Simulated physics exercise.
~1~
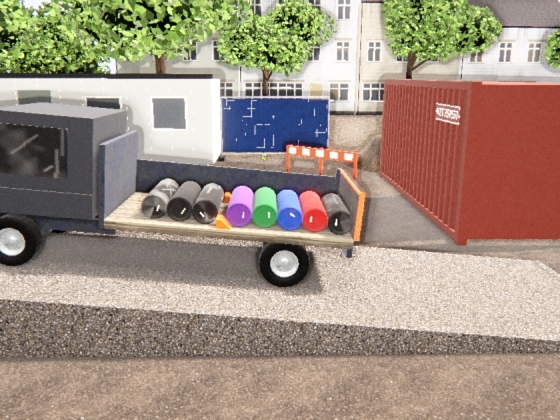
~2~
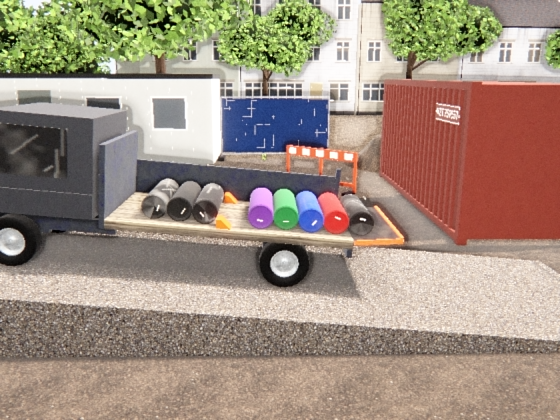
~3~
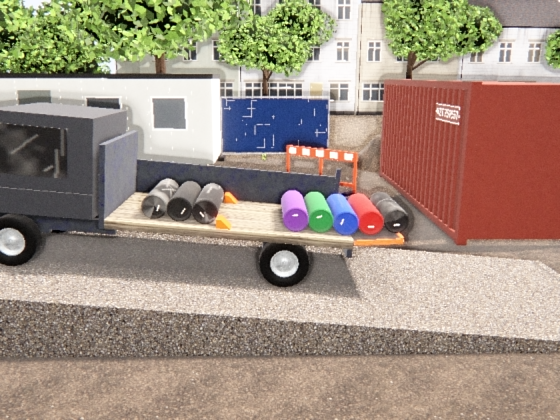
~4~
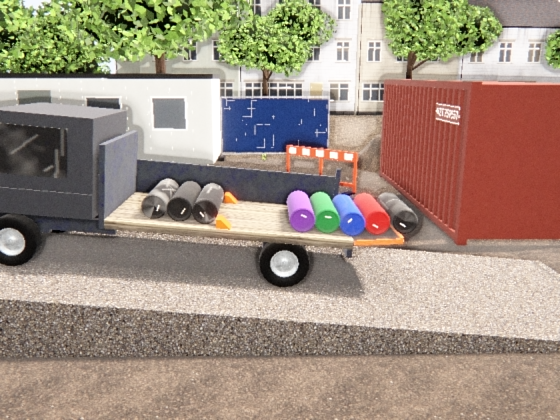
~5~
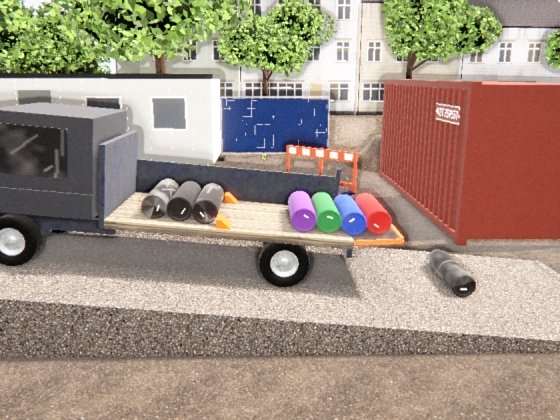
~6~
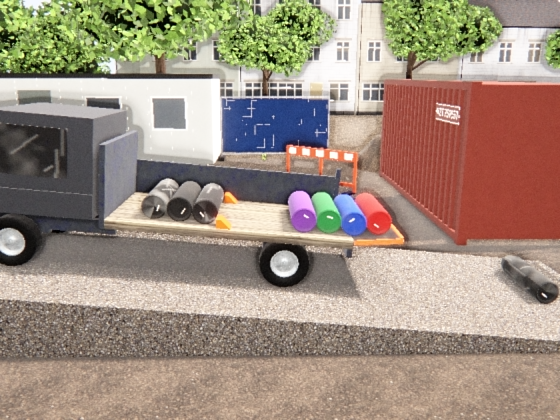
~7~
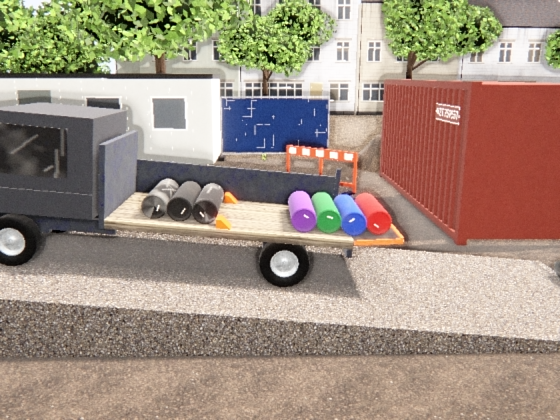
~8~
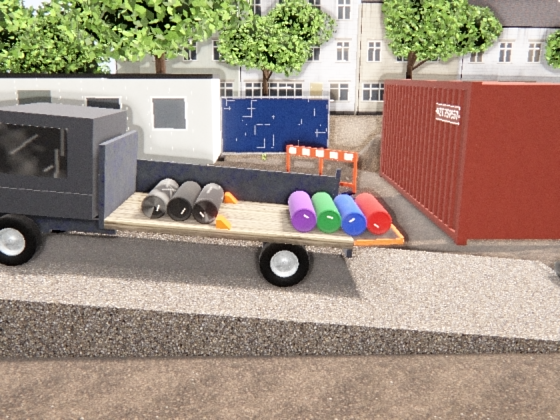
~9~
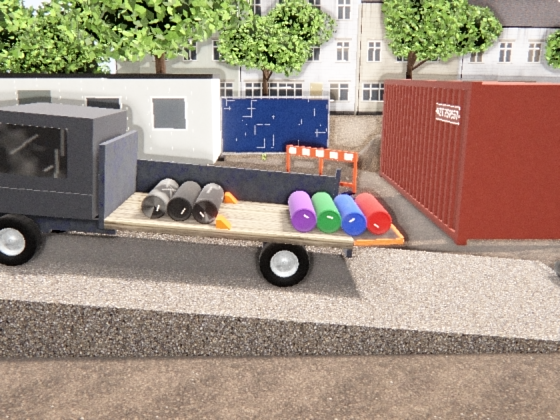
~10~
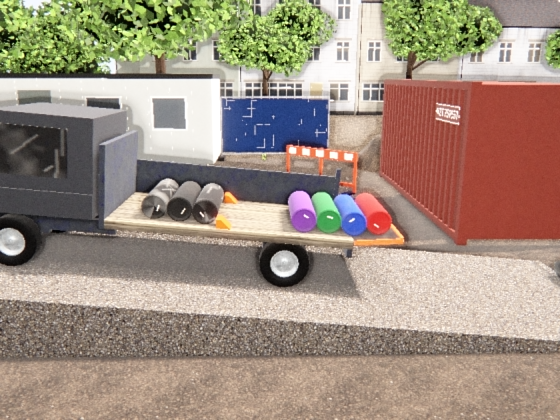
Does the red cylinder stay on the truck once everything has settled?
Yes, the red cylinder stays with the truck, resting on the lowered tailgate.
